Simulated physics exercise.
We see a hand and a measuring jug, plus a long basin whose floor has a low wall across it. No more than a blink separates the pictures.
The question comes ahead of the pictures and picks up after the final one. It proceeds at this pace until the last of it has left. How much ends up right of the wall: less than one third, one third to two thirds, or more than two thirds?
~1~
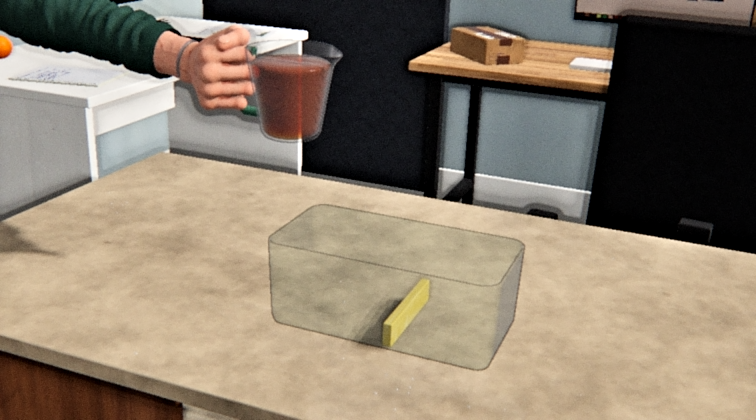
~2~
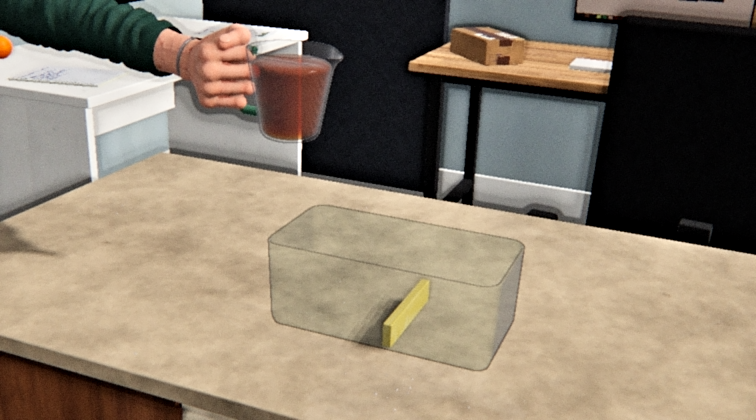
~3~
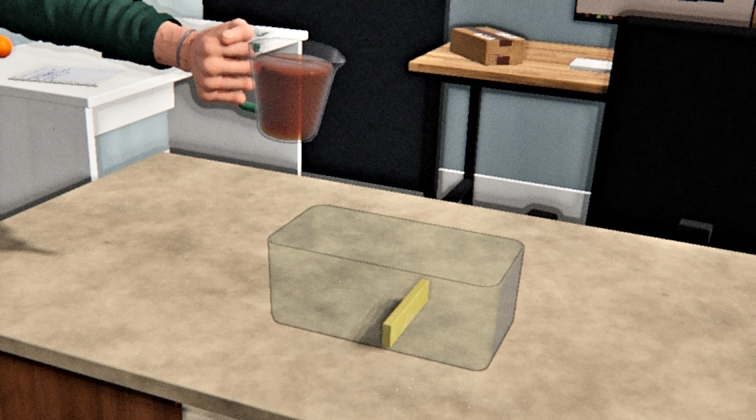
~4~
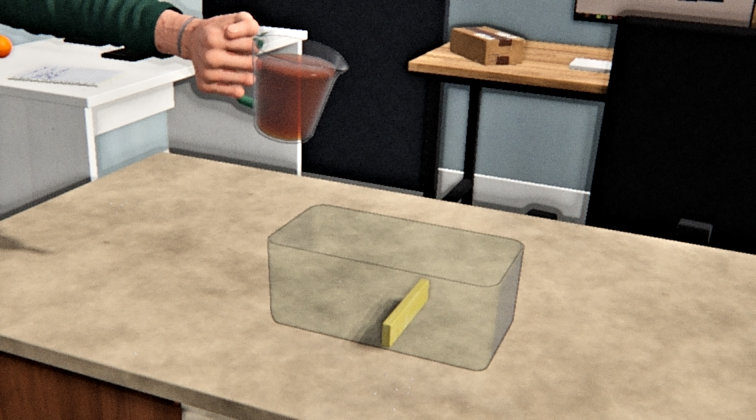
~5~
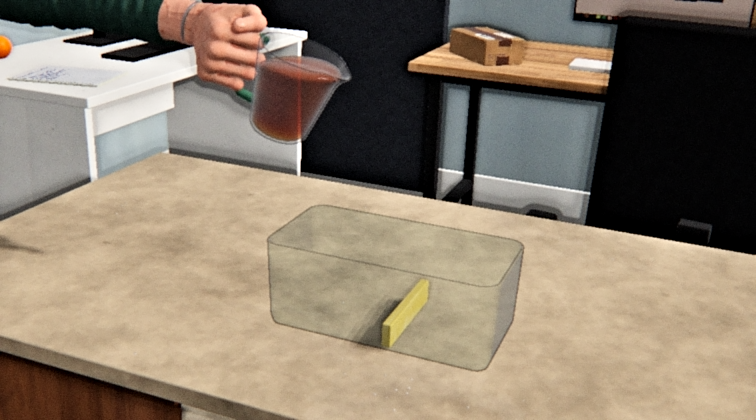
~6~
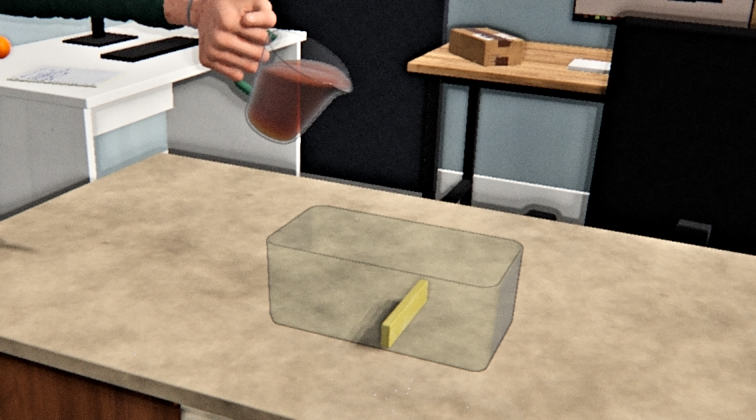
Less than one third.
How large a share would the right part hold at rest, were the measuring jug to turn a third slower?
Close to 15 per cent.
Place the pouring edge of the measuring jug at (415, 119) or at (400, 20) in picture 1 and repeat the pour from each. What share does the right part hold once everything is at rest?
90 and 80 in a hundred.
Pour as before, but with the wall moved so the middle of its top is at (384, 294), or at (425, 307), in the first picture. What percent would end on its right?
The first one comes to 70 percent, while the second comes to 10 percent.
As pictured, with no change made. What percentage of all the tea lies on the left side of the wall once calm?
Close to 80 in a hundred.
A moment on, the measuring jug is tipped on its side and 55 per cent is still to pour, 12 is left of the wall and 1 right of it.
Next, the measuring jug is tipped on its side and 15 per cent is still to pour, 56 is left of the wall and 8 right of it.
Then the measuring jug is tipped on its side and 2 per cent is still to pour, 77 is left of the wall and 11 right of it.
Later the measuring jug is tipped on its side and 0 per cent is still to pour, 81 is left of the wall and 12 right of it.
Finally, 79 per cent lies left of the wall, 15 right of it and 6 outside.
